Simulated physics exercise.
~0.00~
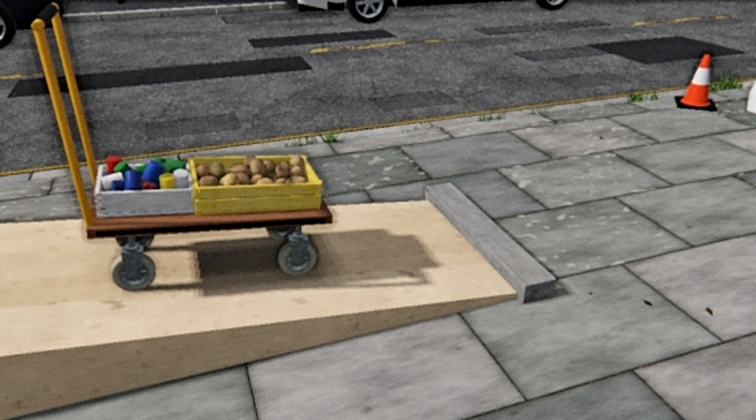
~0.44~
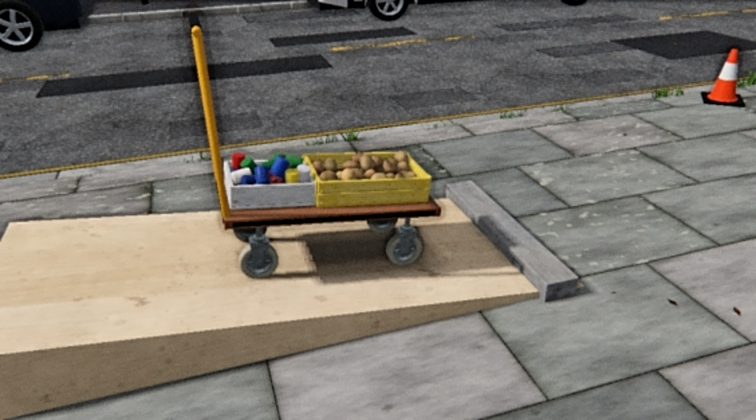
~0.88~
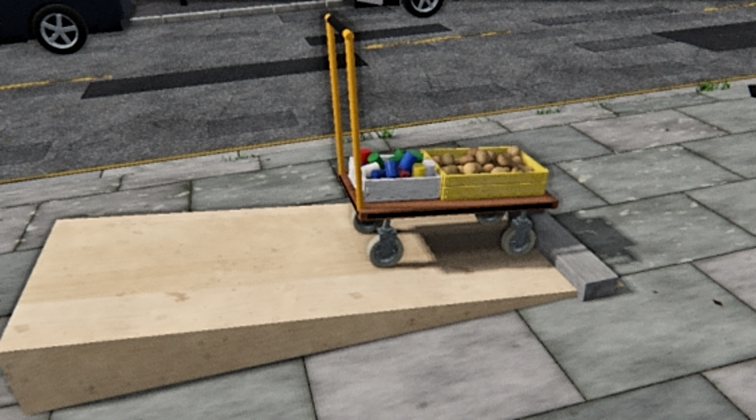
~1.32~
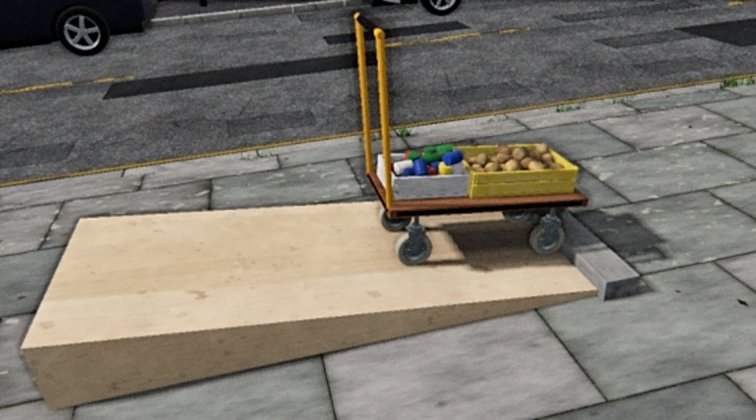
A platform trolley with a tall orange handle rolls rightward down a shallow wooden ramp set on grey paving beside a road. It carries a white container of colourful jars at the handle end and a yellow container of potatoes in front. The trolley keeps moving down toward the low grey beam lying across the foot of the ramp, while the view drifts slightly left and the traffic cone leaves sight. It then covers only a little more ground and ends up against the beam, still upright, with the potatoes and most of the jars still in their containers.
